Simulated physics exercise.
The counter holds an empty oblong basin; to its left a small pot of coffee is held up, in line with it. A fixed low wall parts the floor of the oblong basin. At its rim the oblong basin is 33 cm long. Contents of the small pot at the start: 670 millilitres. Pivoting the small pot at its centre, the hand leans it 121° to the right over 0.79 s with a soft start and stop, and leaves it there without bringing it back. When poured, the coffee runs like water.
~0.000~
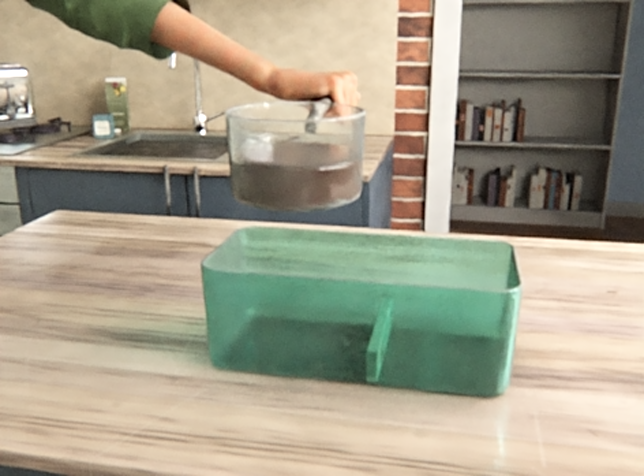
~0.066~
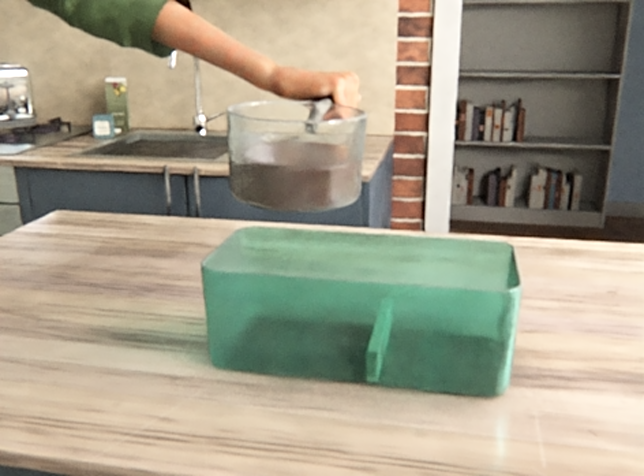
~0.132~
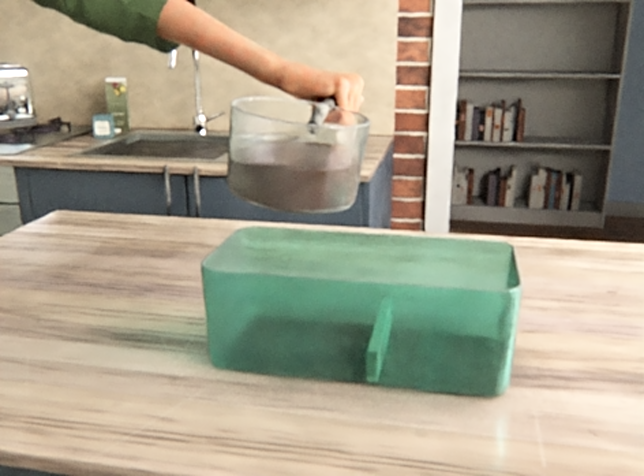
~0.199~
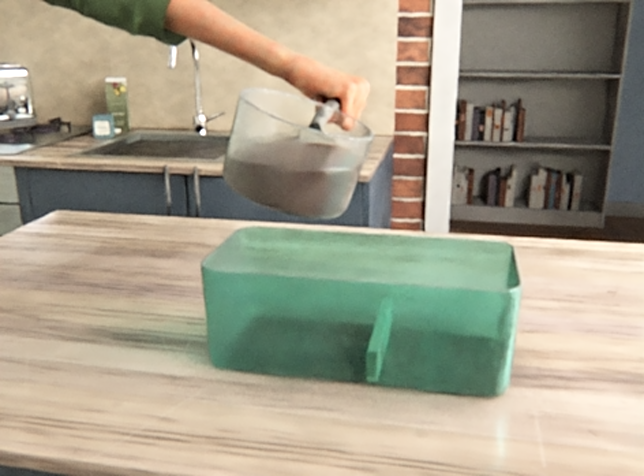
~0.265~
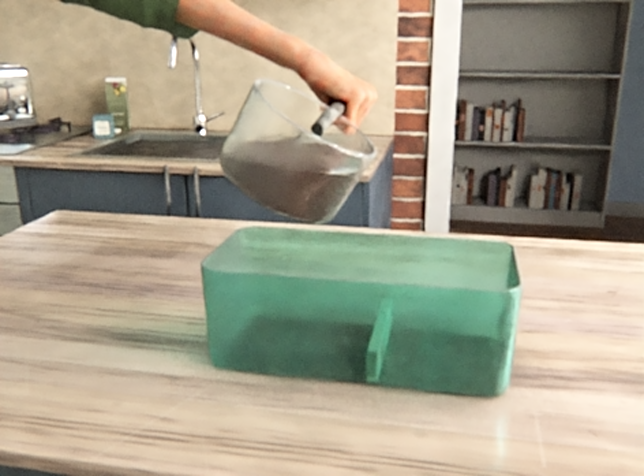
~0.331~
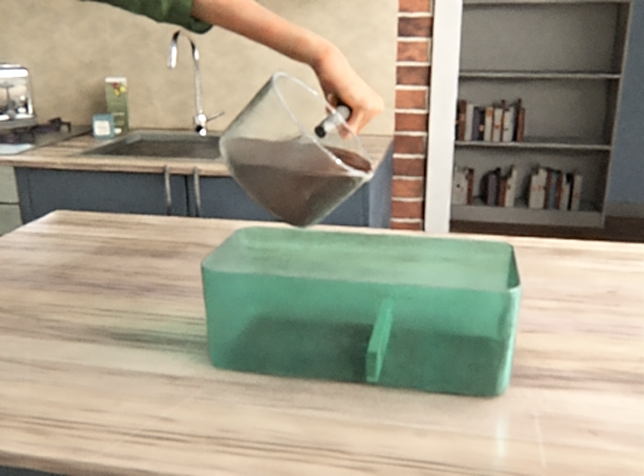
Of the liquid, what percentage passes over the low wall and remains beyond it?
The far part has about 51 per cent.
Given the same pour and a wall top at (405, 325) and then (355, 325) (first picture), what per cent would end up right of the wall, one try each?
30 then 80 %.
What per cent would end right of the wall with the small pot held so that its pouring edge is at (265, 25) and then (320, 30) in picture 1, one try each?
The first try gives 15 percent and the second 30 percent.
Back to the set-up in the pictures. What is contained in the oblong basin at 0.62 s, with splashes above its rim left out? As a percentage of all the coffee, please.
Roughly 50 percent of it.
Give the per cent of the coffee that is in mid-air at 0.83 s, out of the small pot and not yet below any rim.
Around 5 per cent of the liquid is in flight.
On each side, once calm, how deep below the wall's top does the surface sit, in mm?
Left 24 mm, right 18 mm.
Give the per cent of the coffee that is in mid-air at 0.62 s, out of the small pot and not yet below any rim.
Some 22 % is the figure.
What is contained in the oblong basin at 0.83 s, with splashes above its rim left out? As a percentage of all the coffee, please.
It works out near 92 per cent.
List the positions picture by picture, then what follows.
In the first picture, tilt 0°; pouring edge (363, 115); surface from (237, 150) to (361, 155); the oblong basin's rim runs from (221, 246) to (517, 266); the wall's top is at (381, 323).
In the second picture, tilt 2°; pouring edge (365, 117); surface from (237, 150) to (361, 155).
In the third picture, tilt 8°; pouring edge (368, 125); surface from (236, 149) to (361, 156).
In the fourth picture, tilt 18°; pouring edge (372, 138); surface from (234, 149) to (362, 157).
In the fifth picture, tilt 31°; pouring edge (373, 156); surface from (230, 144) to (365, 160).
In the sixth picture, tilt 45°; pouring edge (370, 175); surface from (231, 138) to (373, 165).
By 0.62 s the tilt is 108° and 28 per cent is still to pour, 10 is left of the wall and 40 right of it.
By 0.83 s the tilt is 121° and 3 per cent is still to pour, 41 is left of the wall and 52 right of it.
By 1.05 s the tilt is 121° and 0 per cent is still to pour, 47 is left of the wall and 51 right of it.
By 1.29 s the tilt is 121° and 0 per cent is still to pour, 47 is left of the wall and 51 right of it.
At rest 47 per cent lies left of the wall, 51 right of it and 1 outside.
